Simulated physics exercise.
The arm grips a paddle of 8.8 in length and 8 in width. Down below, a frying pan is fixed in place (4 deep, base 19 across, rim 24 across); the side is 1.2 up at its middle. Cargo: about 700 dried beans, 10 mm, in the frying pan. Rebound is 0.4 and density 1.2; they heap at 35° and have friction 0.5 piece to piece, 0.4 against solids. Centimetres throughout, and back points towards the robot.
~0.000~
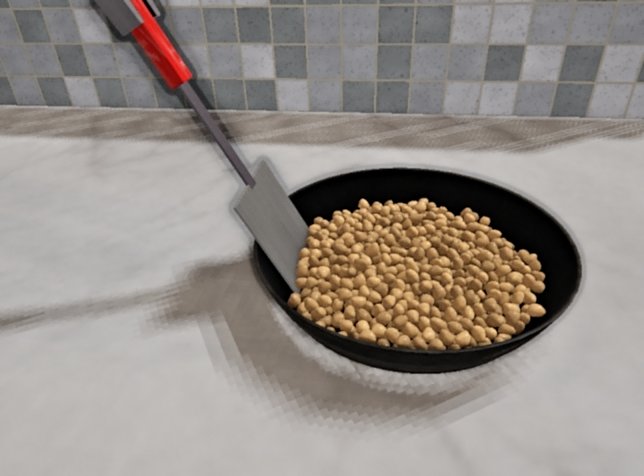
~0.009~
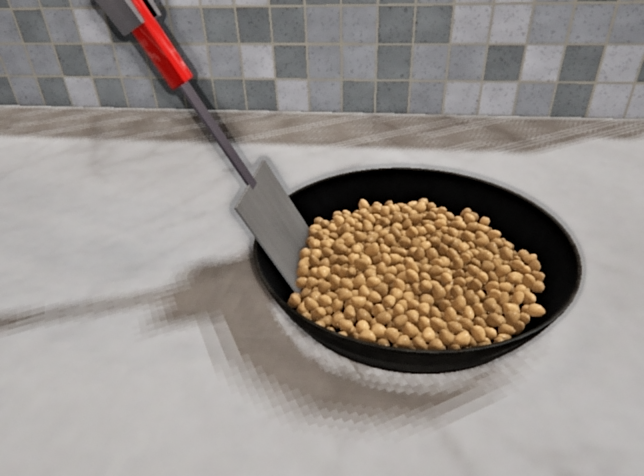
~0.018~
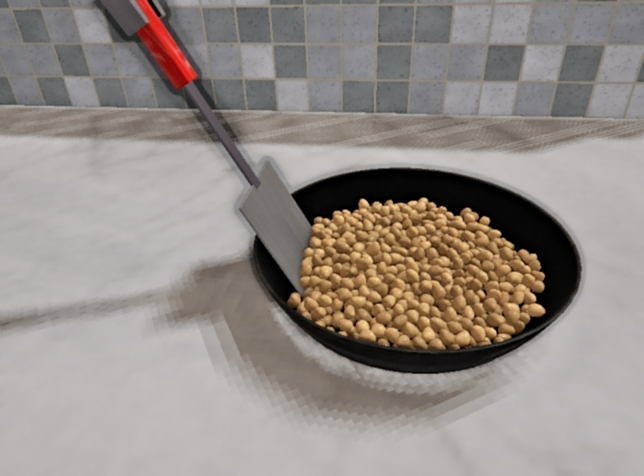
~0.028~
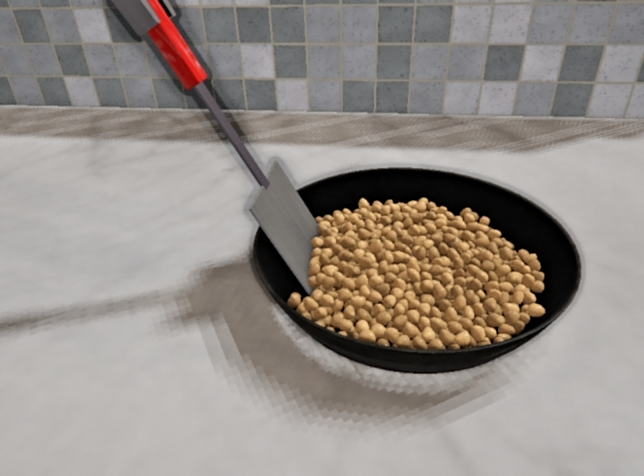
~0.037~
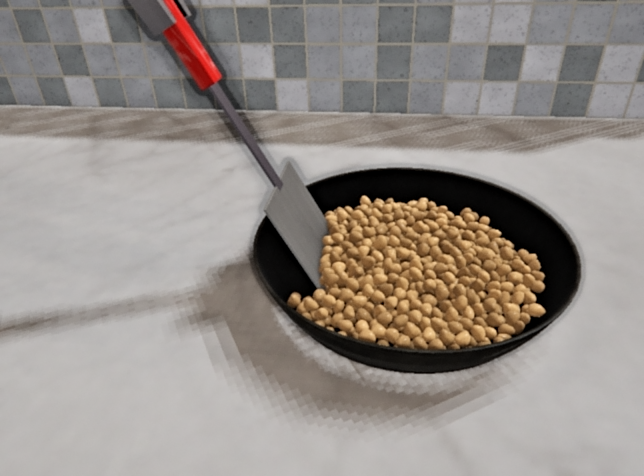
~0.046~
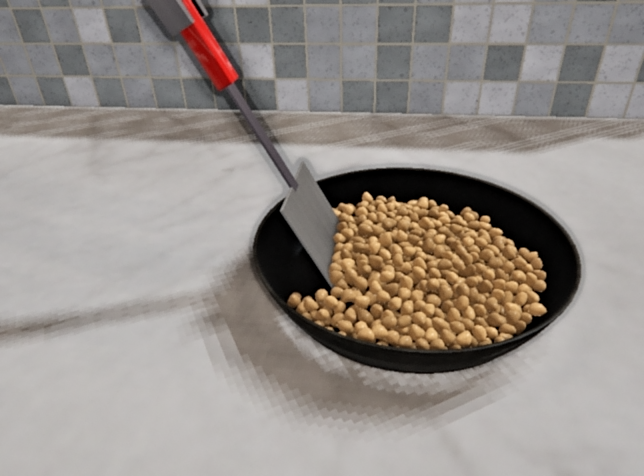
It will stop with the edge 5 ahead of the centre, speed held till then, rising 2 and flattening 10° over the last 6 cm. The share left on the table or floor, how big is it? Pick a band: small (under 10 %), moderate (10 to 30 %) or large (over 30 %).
The share is moderate, 10 to 30 %.
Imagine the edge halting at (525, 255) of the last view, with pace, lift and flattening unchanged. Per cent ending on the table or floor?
Around 35 percent ends on the table or floor.
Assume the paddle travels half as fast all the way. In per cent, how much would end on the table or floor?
Near 0 %.
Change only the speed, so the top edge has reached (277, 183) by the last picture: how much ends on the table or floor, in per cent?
Near 5 in a hundred.
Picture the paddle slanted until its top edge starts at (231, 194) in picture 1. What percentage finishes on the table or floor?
Some 20 per cent.
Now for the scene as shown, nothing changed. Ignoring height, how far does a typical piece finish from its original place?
I'd put it at close to 4 centimetres.
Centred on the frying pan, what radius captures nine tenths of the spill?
I reckon it's some 35 centimetres.
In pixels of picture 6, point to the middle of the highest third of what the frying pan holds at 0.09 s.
About pixel (435, 246).
After 0.07 s, sloping 62°, highest piece 6 above the table; 702 in the frying pan.
After 0.09 s, sloping 59°, highest piece 7 above the table; 702 in the frying pan.
After 0.30 s, sloping 52°, highest piece 5 above the table; 595 in the frying pan, 94 on the table or floor, 13 on the blade or in flight.
After 1.35 s, sloping 52°, highest piece 5 above the table; 595 in the frying pan, 107 on the table or floor.
At rest, 595 in the frying pan, 107 on the table or floor. That is 15 % on the table or floor.
